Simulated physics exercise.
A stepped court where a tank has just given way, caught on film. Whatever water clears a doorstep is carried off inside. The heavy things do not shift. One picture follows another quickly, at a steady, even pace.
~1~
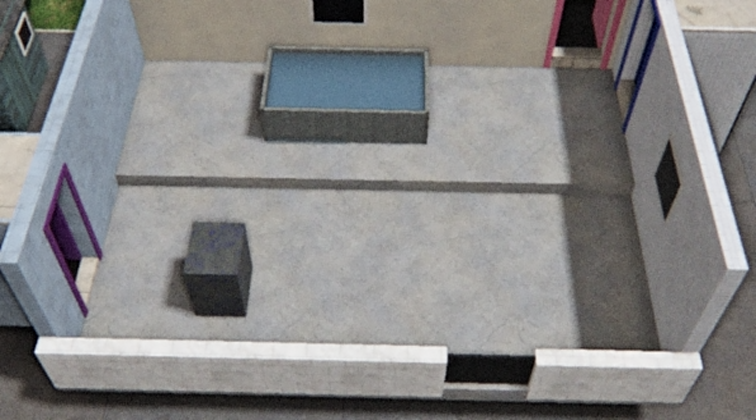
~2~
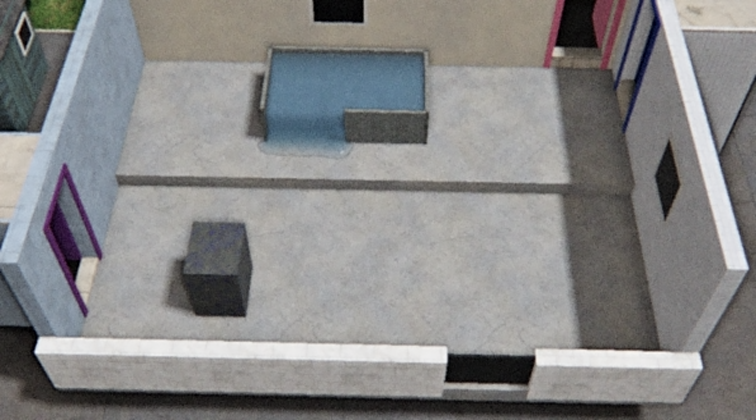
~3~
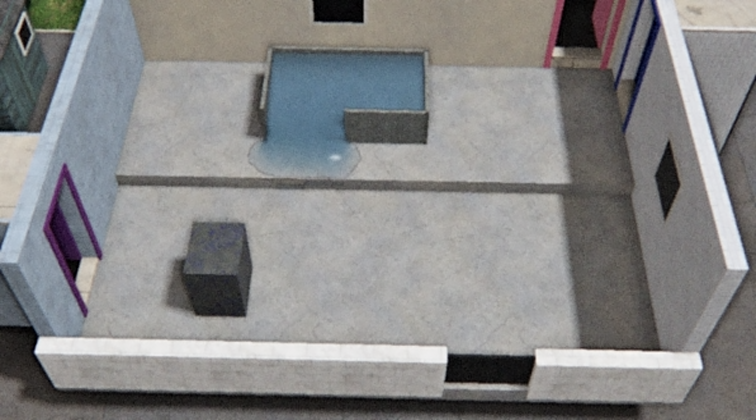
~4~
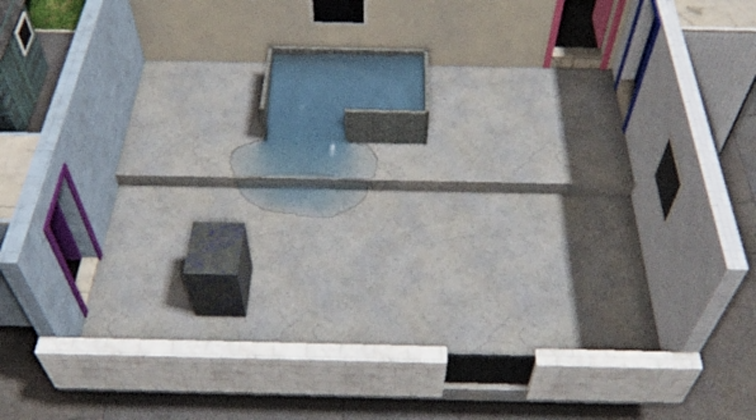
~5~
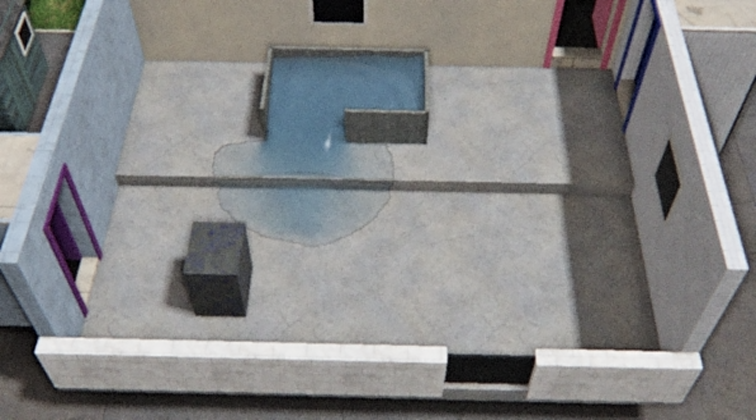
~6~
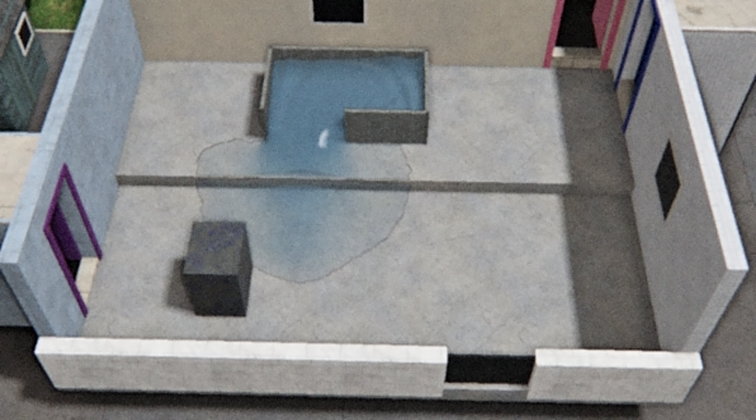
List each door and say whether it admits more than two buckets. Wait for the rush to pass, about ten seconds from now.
Blue door - admits no more than two; pink door - admits no more than two; purple door - admits more than two.
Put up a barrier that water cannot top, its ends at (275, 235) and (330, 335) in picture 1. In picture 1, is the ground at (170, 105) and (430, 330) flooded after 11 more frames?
Going in the order asked: Parched, inundated.
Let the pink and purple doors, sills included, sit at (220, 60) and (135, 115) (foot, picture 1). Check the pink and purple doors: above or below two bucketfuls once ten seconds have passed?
Result - the pink door one stays within limits while the purple door one stays within limits.
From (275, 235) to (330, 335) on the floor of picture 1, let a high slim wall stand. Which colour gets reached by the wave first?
I'd pick the door marked purple.
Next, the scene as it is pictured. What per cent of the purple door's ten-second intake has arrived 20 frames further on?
Share by then: About 50 in a hundred.
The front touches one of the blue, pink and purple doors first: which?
I'd say the door marked purple.
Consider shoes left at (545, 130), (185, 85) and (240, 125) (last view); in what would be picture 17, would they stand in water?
Lab note, in the order given: Unwetted, unwetted, unwetted.
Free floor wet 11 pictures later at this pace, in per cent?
I reckon 35 per cent or so.
A moment on, water covers 25 % of the floor; the blue door not reached, the pink door not reached, the purple door not reached.
Next, water covers 35 % of the floor; the blue door not reached, the pink door not reached, the purple door under two buckets in.
Then, water covers 45 % of the floor; the blue door not reached, the pink door not reached, the purple door far over two buckets in.
Later, water covers 55 % of the floor; the blue door not reached, the pink door not reached, the purple door far over two buckets in.
In the end, water covers 60 % of the floor; the blue door not reached, the pink door not reached, the purple door far over two buckets in.
